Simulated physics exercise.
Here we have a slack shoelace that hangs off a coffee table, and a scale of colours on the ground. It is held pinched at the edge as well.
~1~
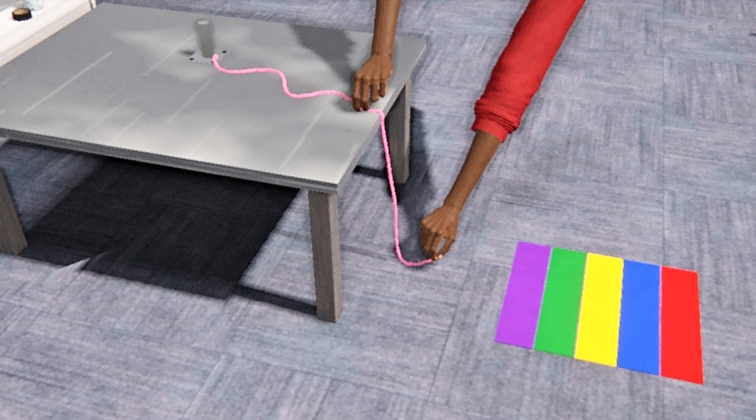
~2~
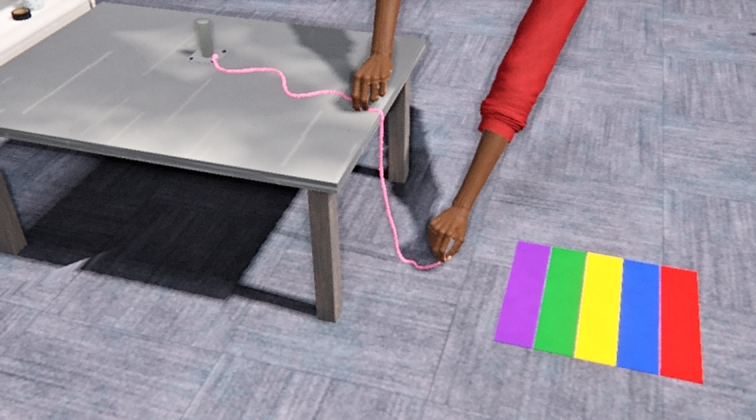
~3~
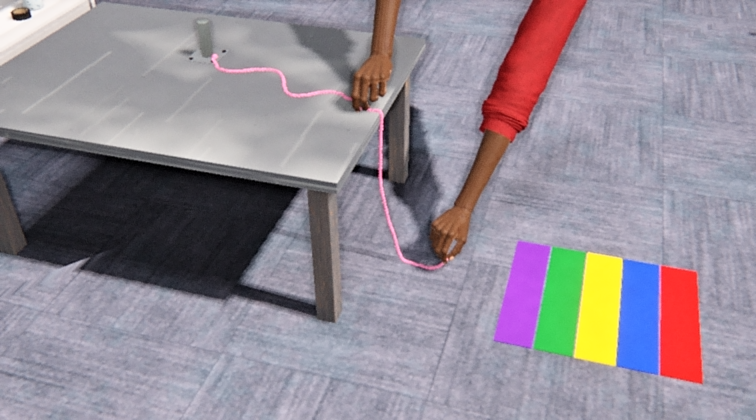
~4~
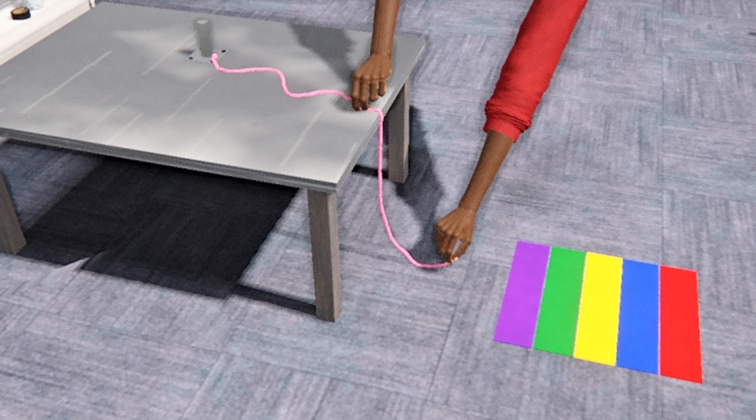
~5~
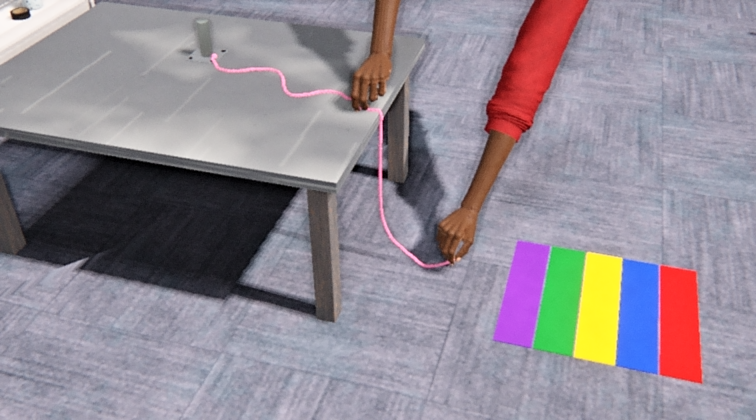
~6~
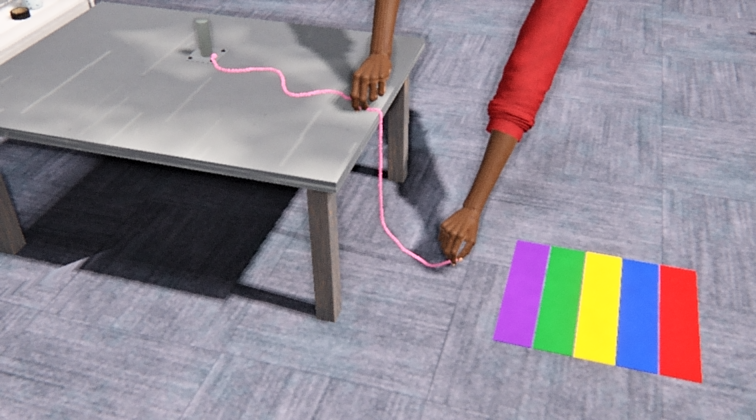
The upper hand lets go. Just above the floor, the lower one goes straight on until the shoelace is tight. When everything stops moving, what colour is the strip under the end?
The strip under the end is yellow.
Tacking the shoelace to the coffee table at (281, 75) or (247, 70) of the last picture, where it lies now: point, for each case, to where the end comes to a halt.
First (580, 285), then (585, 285).
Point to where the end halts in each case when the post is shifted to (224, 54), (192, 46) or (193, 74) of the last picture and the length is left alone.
The first try gives (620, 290), the second (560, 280) and the third (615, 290).
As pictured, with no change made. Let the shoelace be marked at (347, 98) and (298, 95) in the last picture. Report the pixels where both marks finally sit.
They finish close to (385, 111) and close to (338, 93).
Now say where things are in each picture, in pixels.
In the first frame, end (436, 258); purple (517, 324); green (557, 332); yellow (597, 341); blue (639, 349); red (682, 358).
In the second frame, end (445, 259); shoelace through (223, 70) (283, 78) (329, 92) (381, 117) (383, 187) (396, 245).
In the third frame, end (447, 259).
In the fourth frame, end (452, 260); shoelace through (223, 70) (282, 77) (328, 92) (380, 117) (380, 186) (396, 245).
In the fifth frame, end (454, 260).
In the sixth frame, end (456, 261); shoelace through (222, 70) (282, 77) (328, 91) (380, 117) (380, 186) (398, 243).
A little later, end near (529, 274); over purple.
Next, end near (576, 283); over green.
When it is tight, end near (603, 288); over yellow. The yellow one.
